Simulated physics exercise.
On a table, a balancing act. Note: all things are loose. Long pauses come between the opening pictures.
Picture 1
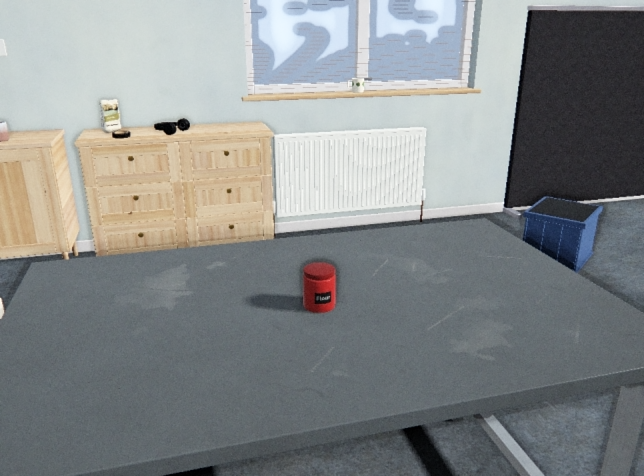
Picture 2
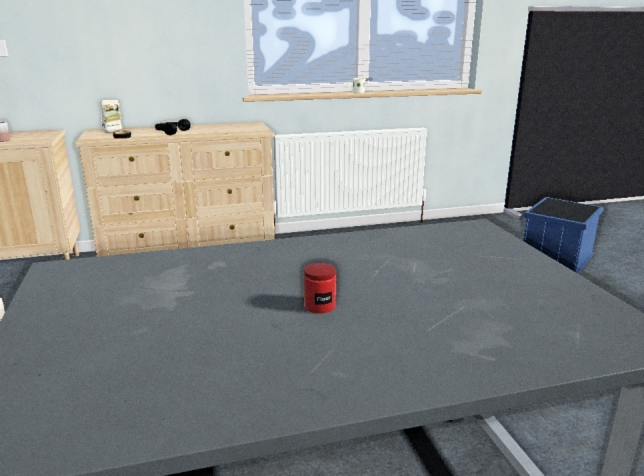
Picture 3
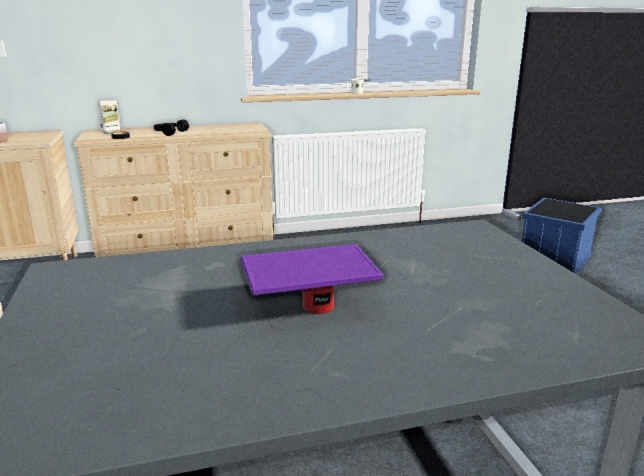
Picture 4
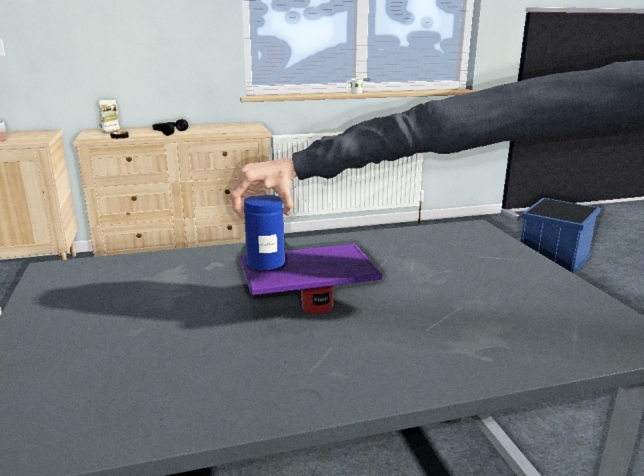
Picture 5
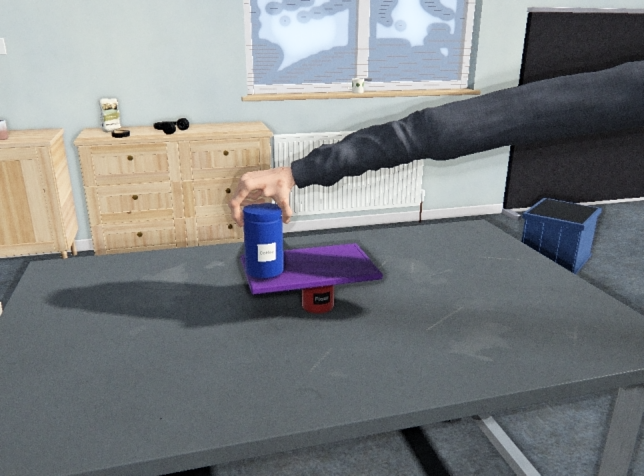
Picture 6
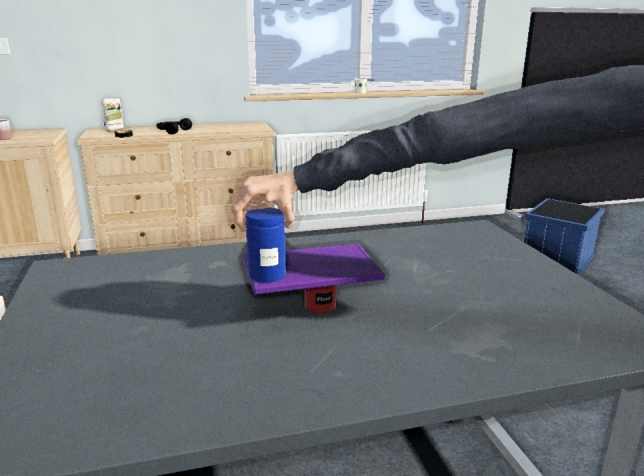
A small red jar stands on a dark grey table in a pale blue room, seen from slightly above by a still camera, with wooden drawers, a white radiator, a window and a blue bin behind. A flat purple board then appears resting across the jar. From the right, a dark-sleeved arm lowers a taller blue jar onto the board's left end, keeping its hand on top.
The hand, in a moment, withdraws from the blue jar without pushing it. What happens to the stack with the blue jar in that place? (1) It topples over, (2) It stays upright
Answer: 1.
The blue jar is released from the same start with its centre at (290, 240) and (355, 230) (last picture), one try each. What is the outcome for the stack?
Well, the first time it goes over, and the second time it goes over.
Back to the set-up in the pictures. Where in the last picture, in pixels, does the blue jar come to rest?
Look around (220, 303) in the final frame.
Then, 0.30 s on from there, blue jar now fallen; purple lid turned 50° from how it was put.
Then, 0.40 s on from there, purple lid turned 50° from how it was put.
Then, 0.50 s on from there, purple lid turned 41° from how it was put.
Then, 1.30 s on from there, purple lid turned 40° from how it was put.
In the end, fallen, blue jar; toppled in the stack, purple lid; red jar unmoved. At the end, from the last picture's camera, blue jar near (220, 303). The stack gives way.
